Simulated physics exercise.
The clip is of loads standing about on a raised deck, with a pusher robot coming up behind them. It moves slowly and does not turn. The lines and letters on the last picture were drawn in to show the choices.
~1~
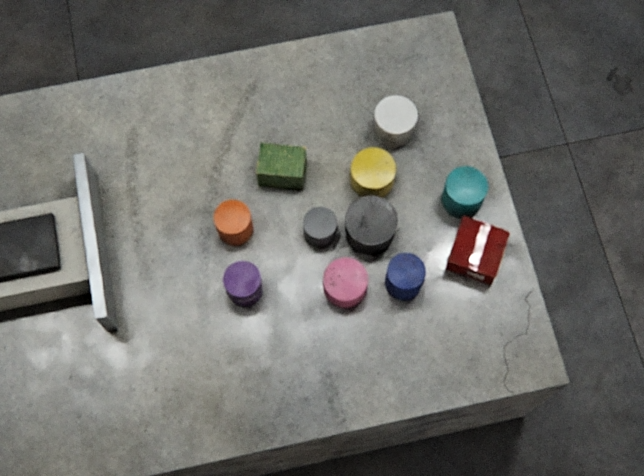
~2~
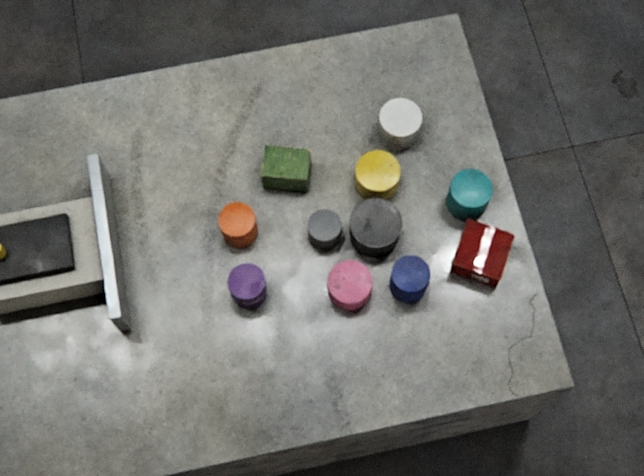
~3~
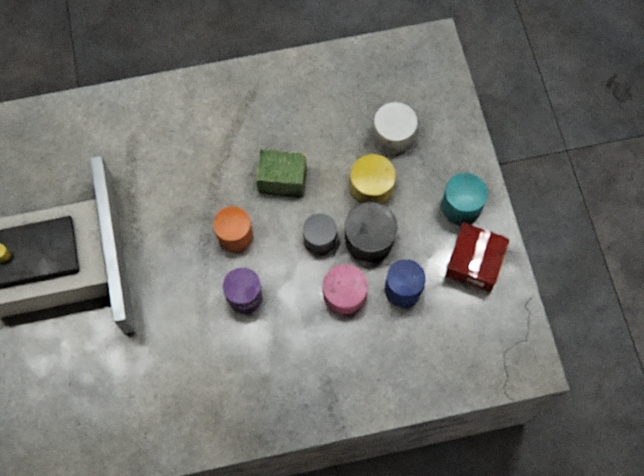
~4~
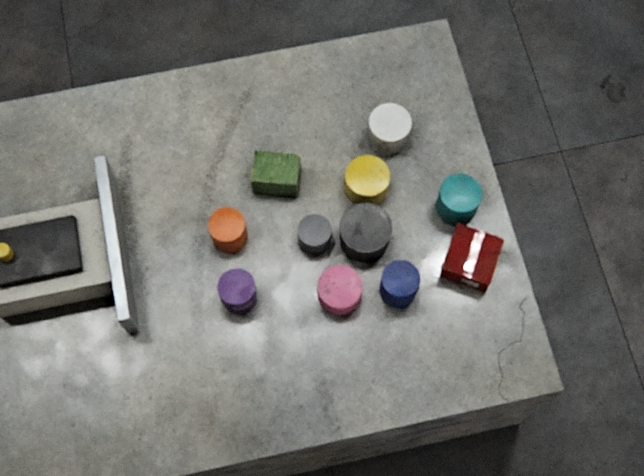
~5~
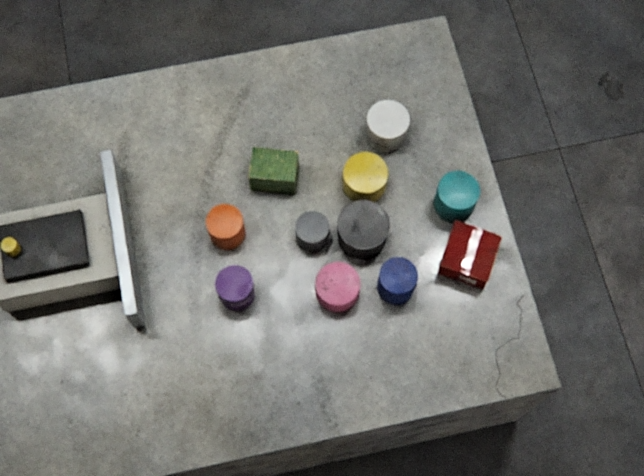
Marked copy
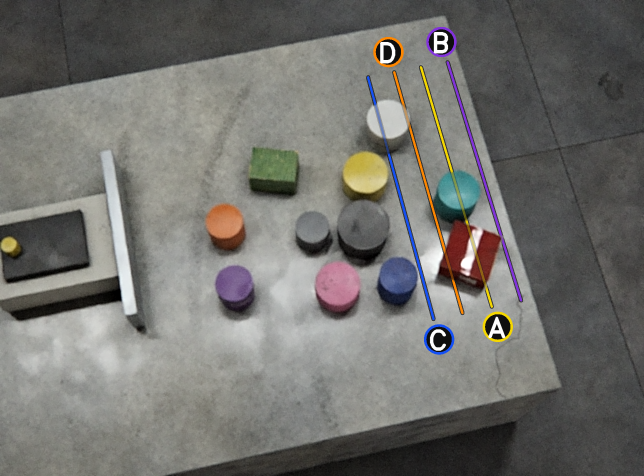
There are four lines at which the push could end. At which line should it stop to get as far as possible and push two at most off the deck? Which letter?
Line D.
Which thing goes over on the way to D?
It is the turquoise canister.
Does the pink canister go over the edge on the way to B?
No.
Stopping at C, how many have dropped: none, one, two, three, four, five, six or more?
By then, none.
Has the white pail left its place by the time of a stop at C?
By then, yes.
On the copy, A at (455, 181); B at (483, 175); C at (399, 192); D at (427, 187).
On D. First, robot (164, 221); purple pail (271, 282); orange canister (258, 221).
Then, robot (275, 198); white pail (394, 125); black pail (411, 230).
Finally, robot (363, 181); turquoise canister over the edge; white pail (474, 107); one fallen.
By contrast, A drops five; B drops nine; C is within the limit but short.
